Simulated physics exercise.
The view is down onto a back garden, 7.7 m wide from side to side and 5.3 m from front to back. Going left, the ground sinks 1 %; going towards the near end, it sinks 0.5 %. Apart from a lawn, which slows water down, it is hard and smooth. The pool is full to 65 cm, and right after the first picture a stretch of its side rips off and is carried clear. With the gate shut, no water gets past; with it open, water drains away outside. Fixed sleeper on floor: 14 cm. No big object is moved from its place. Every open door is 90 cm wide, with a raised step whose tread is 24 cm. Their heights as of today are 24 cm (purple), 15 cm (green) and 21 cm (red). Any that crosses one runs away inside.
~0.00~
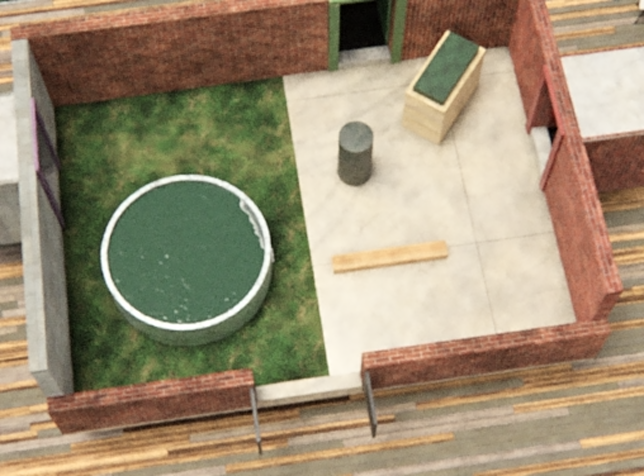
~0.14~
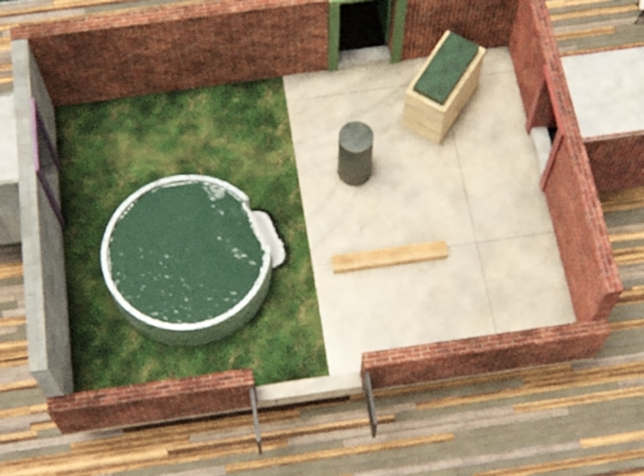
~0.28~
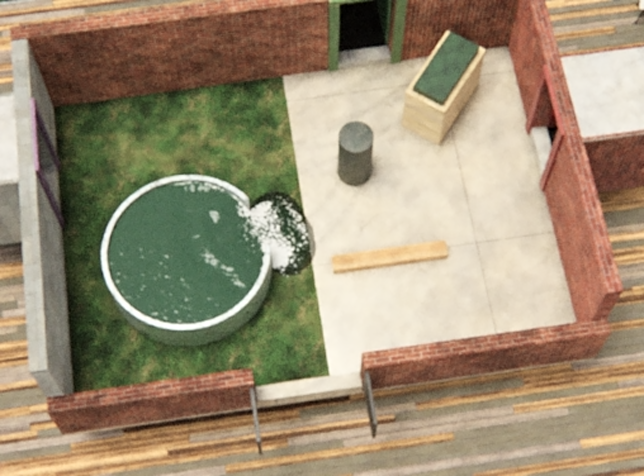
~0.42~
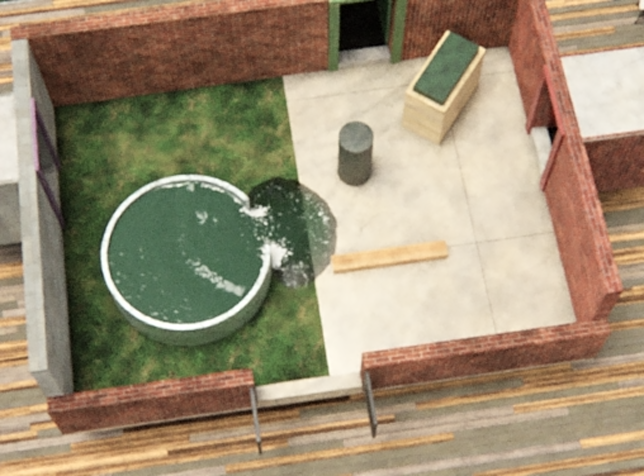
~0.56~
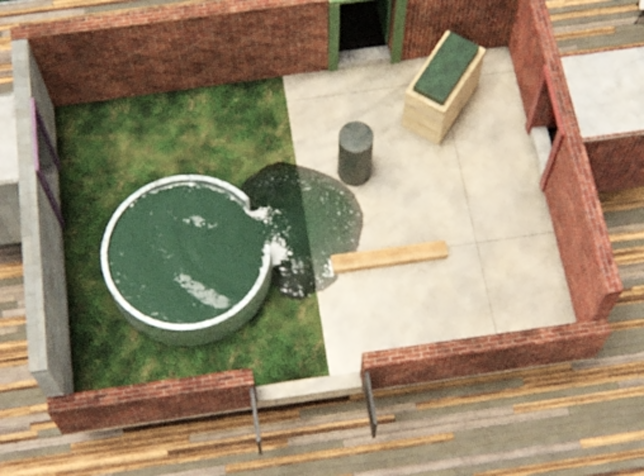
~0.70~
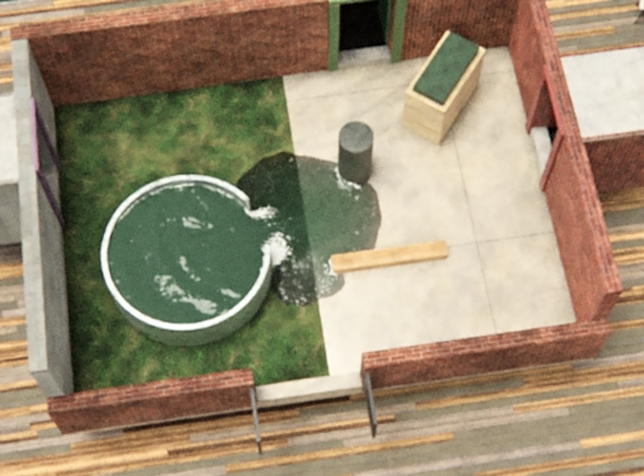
Green water pours from the round pool's broken right side and spreads across grass and paving.
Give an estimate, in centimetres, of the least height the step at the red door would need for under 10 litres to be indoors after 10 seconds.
Some 17 cm above the ground.
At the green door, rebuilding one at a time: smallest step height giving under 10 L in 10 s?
Green - roughly 11.0 cm.
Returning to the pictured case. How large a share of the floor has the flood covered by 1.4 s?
Some 25 per cent is wet.
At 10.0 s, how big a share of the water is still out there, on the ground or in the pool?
I'd say near 96 per cent is still there.
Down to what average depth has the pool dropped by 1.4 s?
I'd put it near 51 cm.
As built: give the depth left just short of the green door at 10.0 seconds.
The depth there is around 3.0 cm.
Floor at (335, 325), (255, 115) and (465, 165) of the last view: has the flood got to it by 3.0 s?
Soaked; soaked; soaked.
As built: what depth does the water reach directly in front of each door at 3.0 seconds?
In cm - purple: 0, green: 12, red: 20.
After 1.4 s water covers 25 % of the floor, deepest (34 cm) near (271, 240); it has not reached the red door.
After 3.0 s water covers 50 % of the floor, deepest (24 cm) near (539, 202); 20 cm at the red door, 1 litre in over its 21 cm step.
After 10.0 s water covers 90 % of the floor, deepest (14 cm) near (303, 225); 7 cm at the red door, 2 litres in over its 21 cm step.
At the red door as built, the water arrived by 1.9 s and peaked near 21 cm at 2.6 s.
With a step of 14 cm, 27 litres would have come in within the 10 s; with 19 cm, 5 litres. So under 10 litres takes about 17 cm.
